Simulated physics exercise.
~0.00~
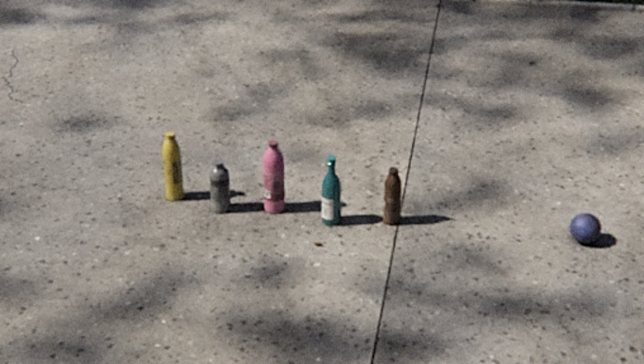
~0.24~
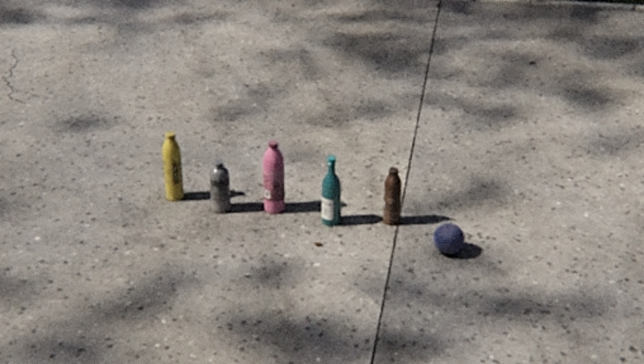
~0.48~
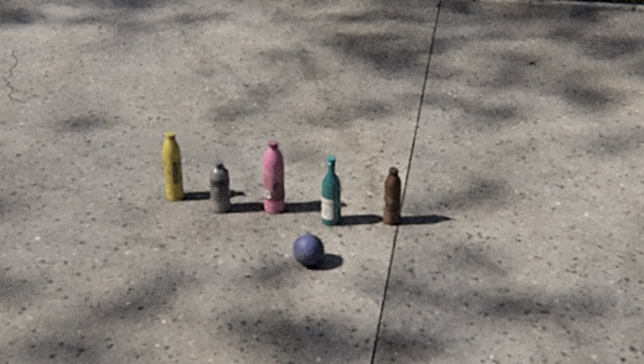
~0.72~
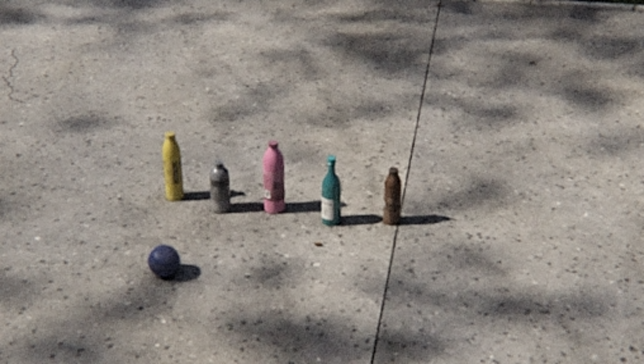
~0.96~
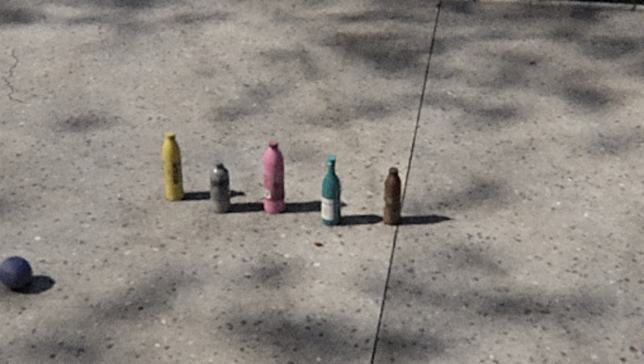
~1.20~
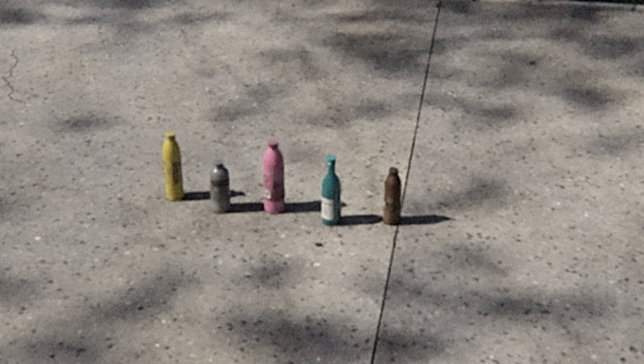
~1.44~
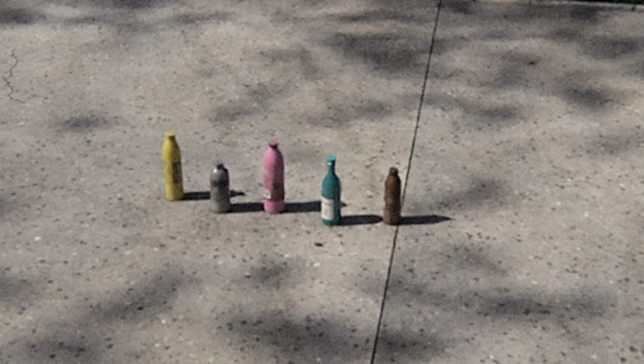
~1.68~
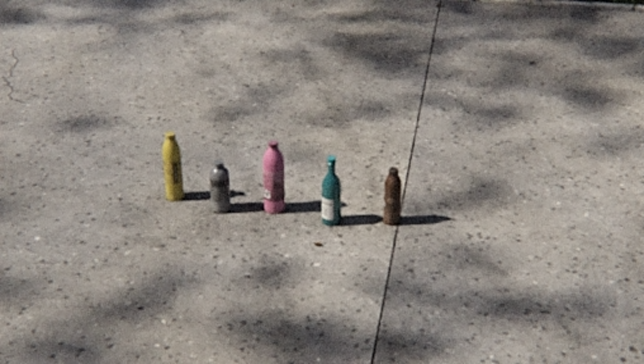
Five bottles stand in a loose row on a speckled concrete floor patched with soft shadows, seen from slightly above by a still camera. From left to right they are yellow, a shorter grey one, pink, turquoise and brown, with a dark seam in the concrete running behind the brown one. A blue ball starts at the right and rolls left toward them. It passes in front of the whole row without touching any bottle, drifting slightly nearer the viewer, and leaves past the left edge. All five bottles remain upright in their places.
